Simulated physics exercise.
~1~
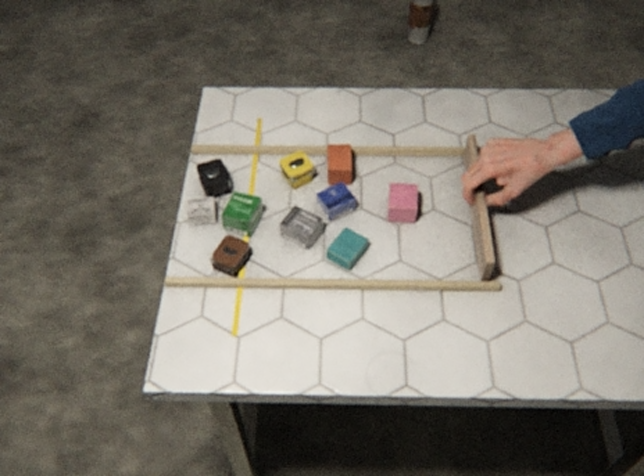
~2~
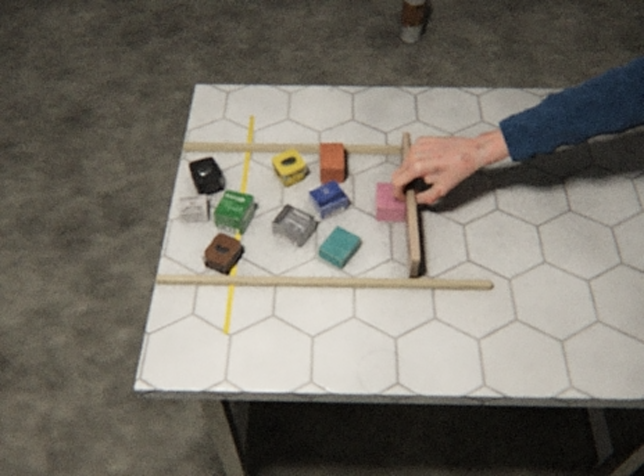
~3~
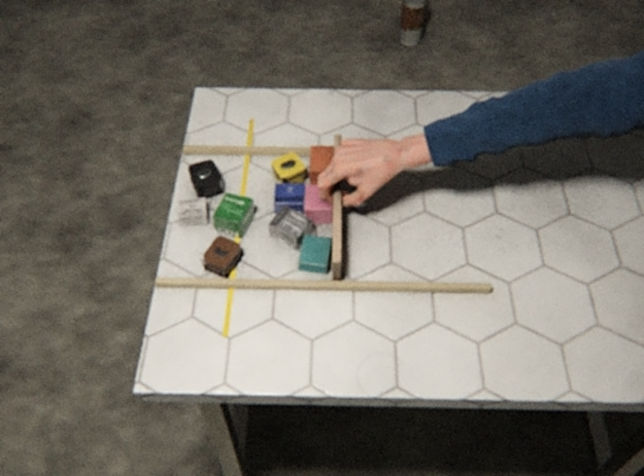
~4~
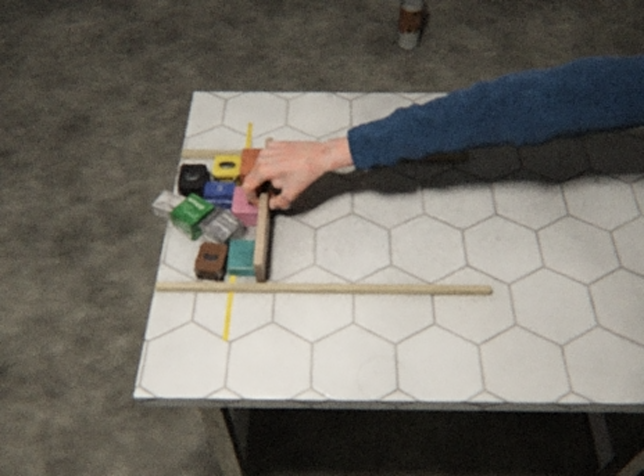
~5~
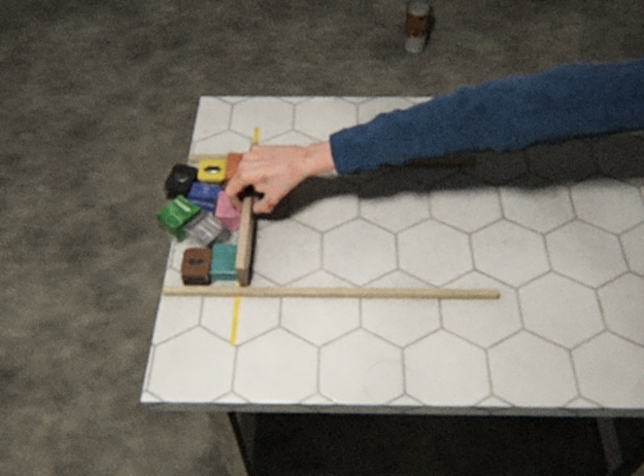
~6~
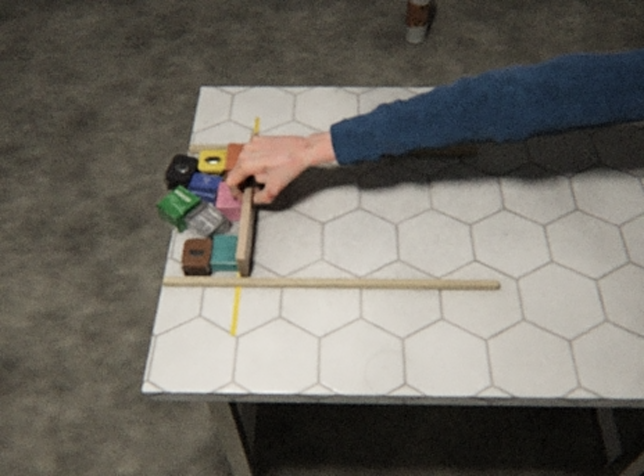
A hand slid an upright wooden board left across a tiled table, gathering small colourful blocks into a tight cluster and pushing them past the yellow tape to the edge, where the white one went over and the rest stayed crowded together.
